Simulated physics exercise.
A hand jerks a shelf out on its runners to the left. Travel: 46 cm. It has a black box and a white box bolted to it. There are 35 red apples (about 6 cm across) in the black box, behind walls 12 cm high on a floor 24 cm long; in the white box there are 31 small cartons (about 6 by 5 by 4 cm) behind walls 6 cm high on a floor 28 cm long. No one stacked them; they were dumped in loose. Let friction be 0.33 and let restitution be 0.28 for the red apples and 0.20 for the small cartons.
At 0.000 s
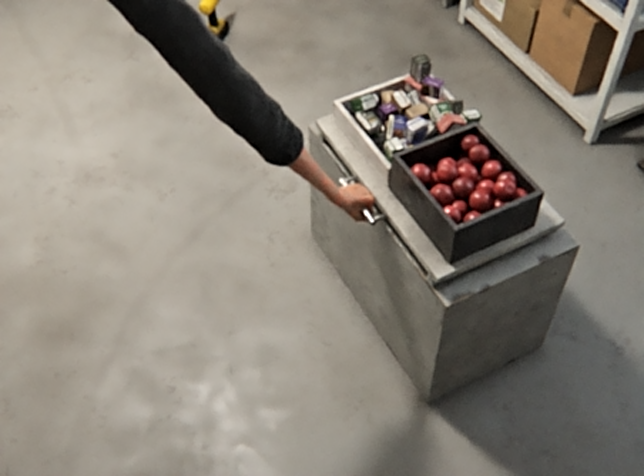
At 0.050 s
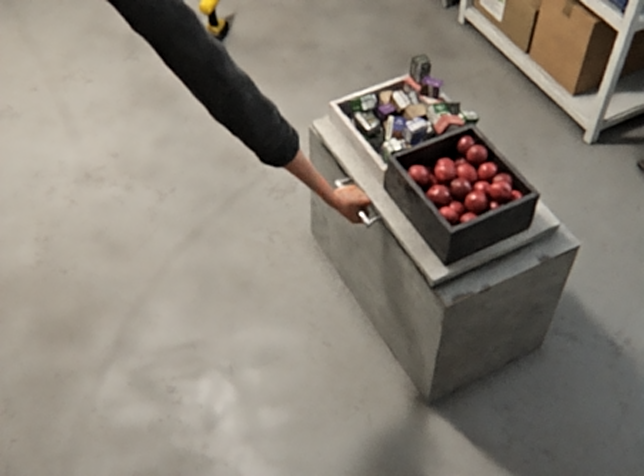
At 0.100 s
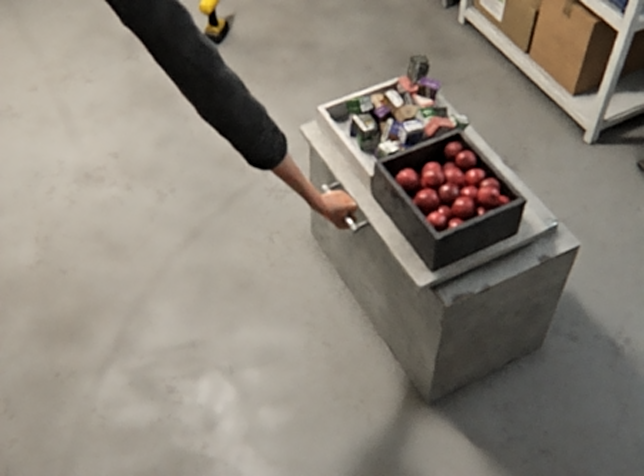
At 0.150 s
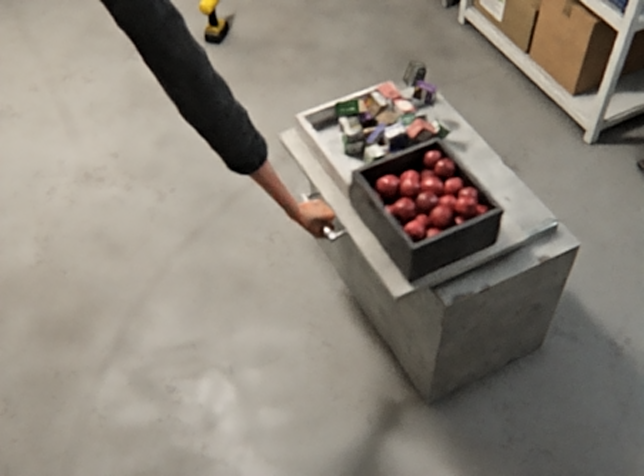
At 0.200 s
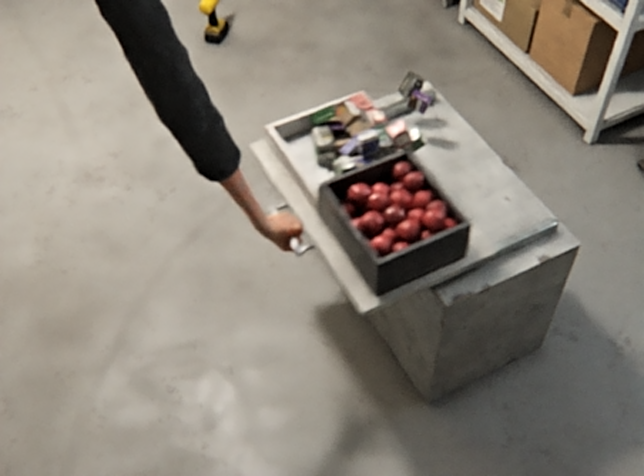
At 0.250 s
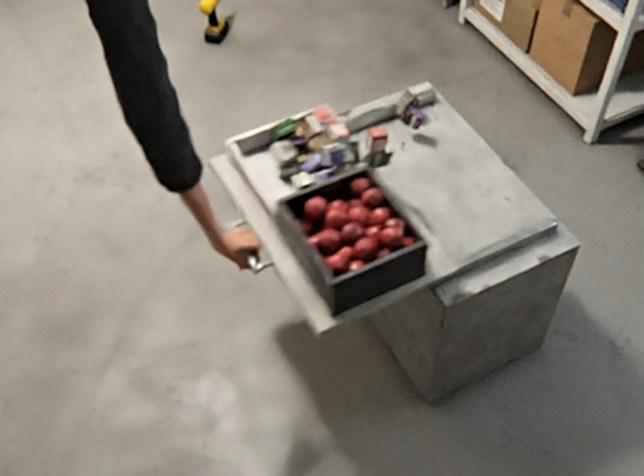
The clip opens on a hand gripping the handle of a shelf on a grey block, with a black box of red apples and a white box of small cartons on top. The arm pulls the shelf out leftward, slowly then faster, carrying both boxes, while a few cartons leave the white box.
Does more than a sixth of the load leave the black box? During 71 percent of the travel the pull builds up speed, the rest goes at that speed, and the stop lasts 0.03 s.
No.
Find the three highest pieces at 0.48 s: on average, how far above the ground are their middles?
86 cm.
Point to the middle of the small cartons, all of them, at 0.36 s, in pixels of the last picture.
I'd put it close to (241, 181).
After 0.28 s, the runners reach their end.
After 0.36 s, the black box has all 35 and the white box is down by 5 of 31.
After 0.48 s, the black box is down by 2 of 35 and the white box is down by 7 of 31.
After 0.70 s, the black box is down by 3 of 35 and the white box is down by 8 of 31.
Final count (at 1.14 s), the black box is down by 3 of 35 and the white box is down by 9 of 31. Asked share, 3 of 35, 9 per cent.
